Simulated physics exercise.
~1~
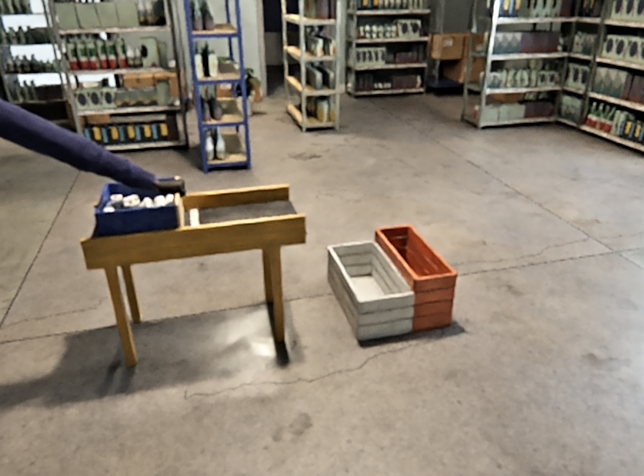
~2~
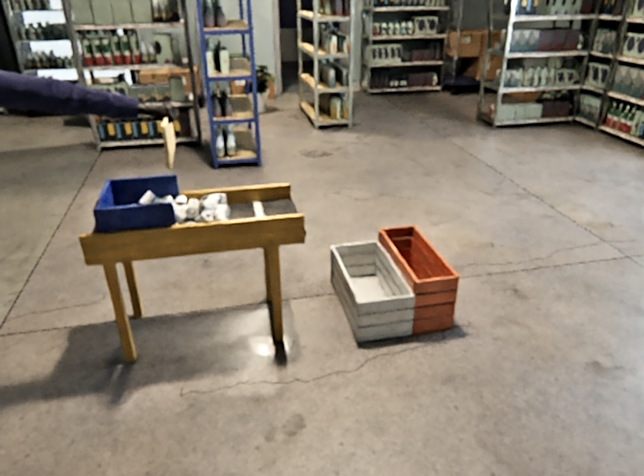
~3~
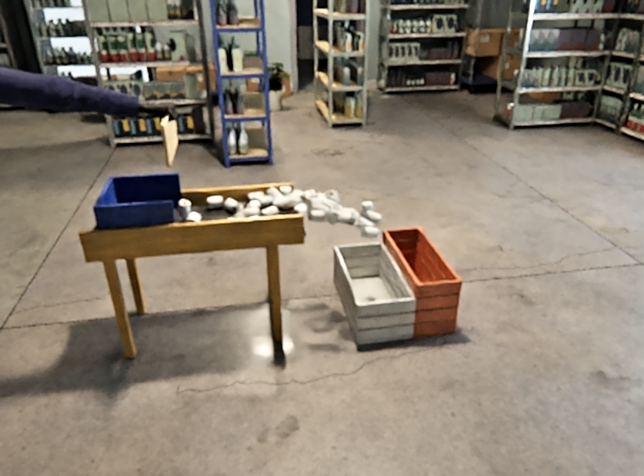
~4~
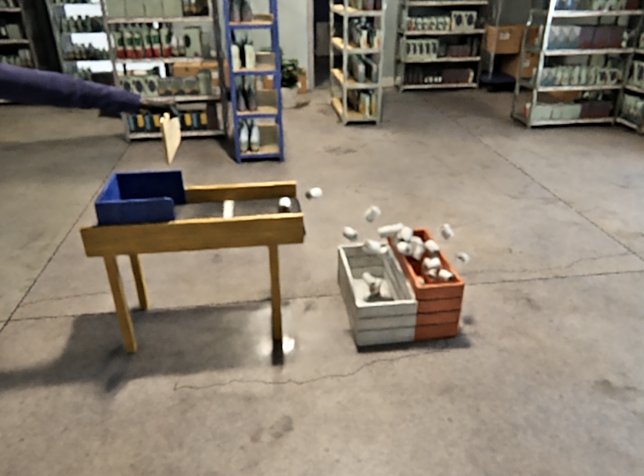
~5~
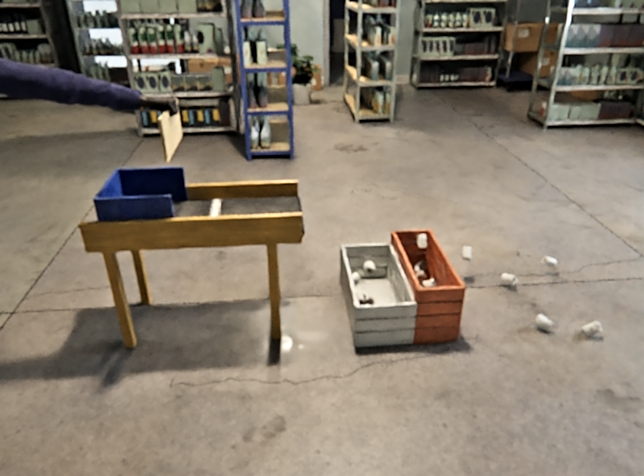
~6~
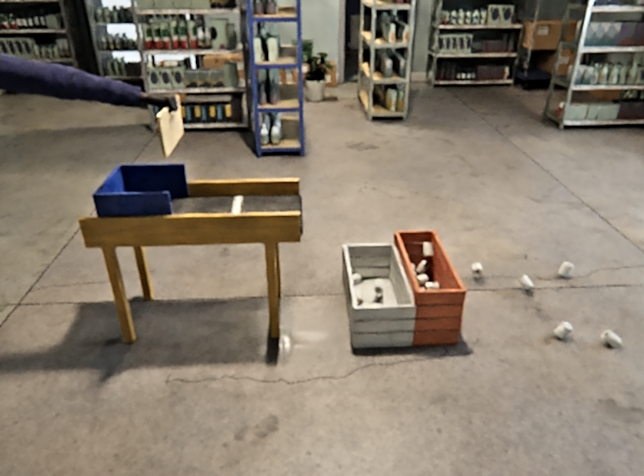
An arm lifts a gate and white rolls fly off a belt into two bins, some landing beyond.
